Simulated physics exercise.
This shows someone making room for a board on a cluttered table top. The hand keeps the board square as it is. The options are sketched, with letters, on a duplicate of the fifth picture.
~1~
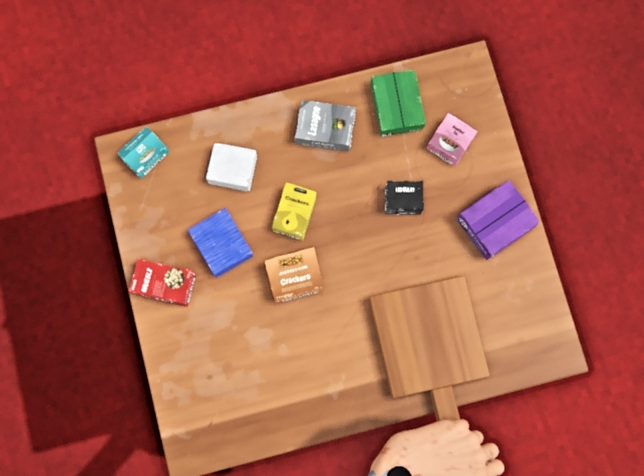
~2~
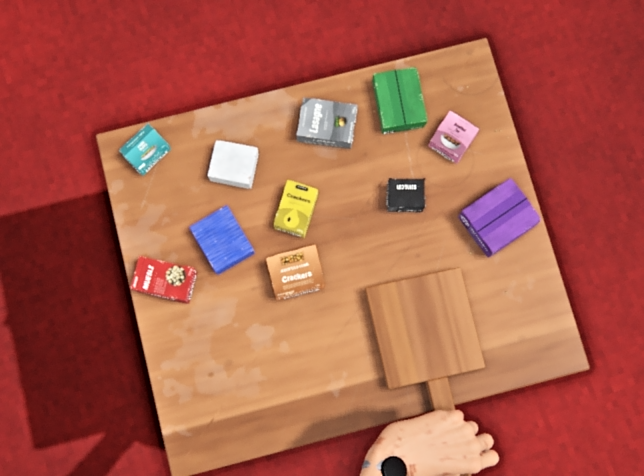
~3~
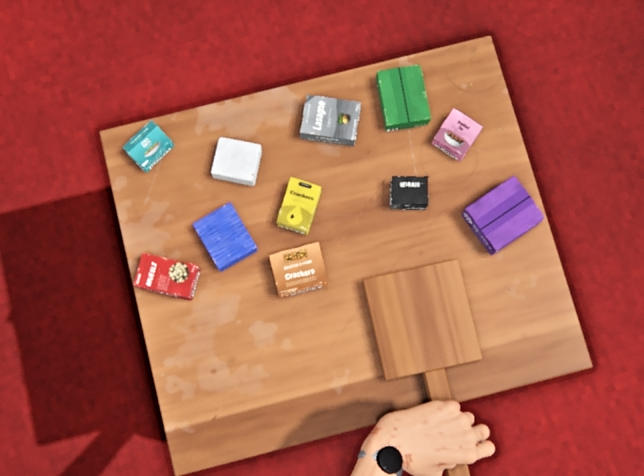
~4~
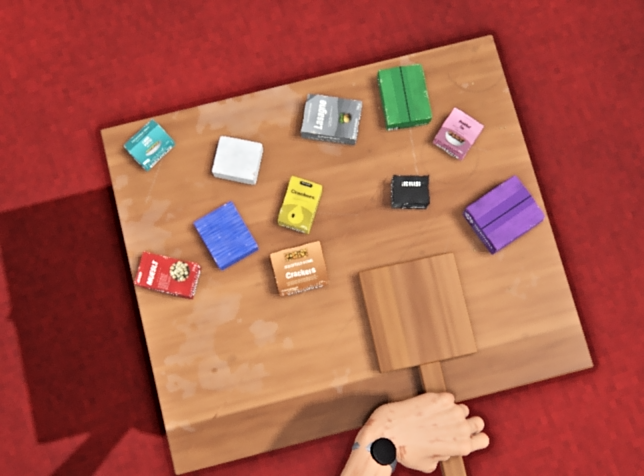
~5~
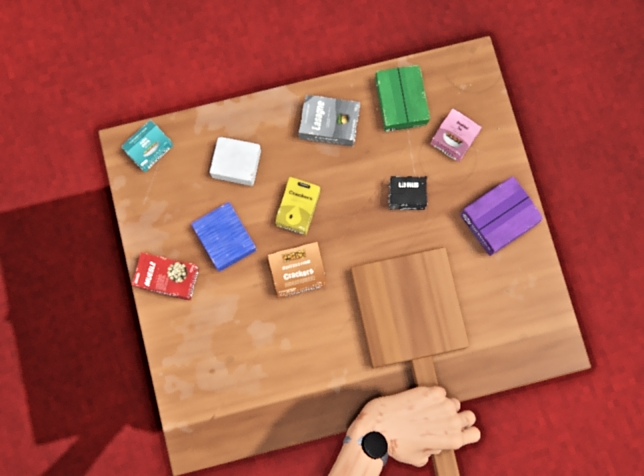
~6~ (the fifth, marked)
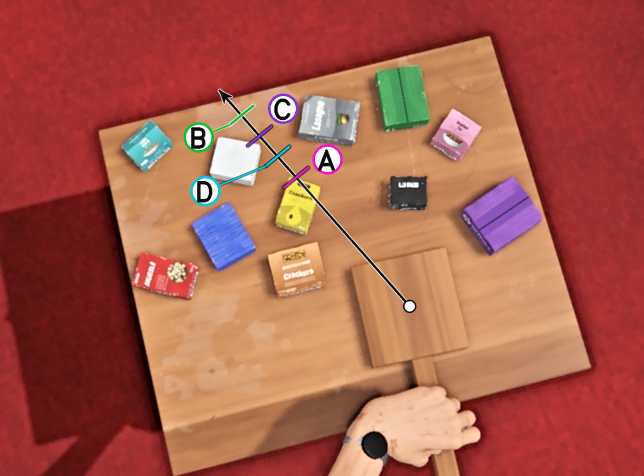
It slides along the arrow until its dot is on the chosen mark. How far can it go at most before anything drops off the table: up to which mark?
Mark D.
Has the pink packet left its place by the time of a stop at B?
No.
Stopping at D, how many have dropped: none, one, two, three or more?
The count is none.
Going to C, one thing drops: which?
The grey packet goes over.
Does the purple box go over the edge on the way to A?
No.
On the marked copy, A at (297, 178); B at (242, 115); C at (259, 136); D at (278, 156); the arrow from (410, 306) to (220, 91); the white dot at (410, 306).
Taking D. A third of the way, board (360, 253); yellow packet (291, 201); black box (406, 182).
Two thirds of the way, board (313, 199); white block (204, 147); yellow packet (240, 157).
When it is over, board (278, 159); grey packet (314, 83); turquoise box (125, 149); nothing has fallen.
As for the rest, A is safe but short; B drops the grey packet and turquoise box; C drops the grey packet.
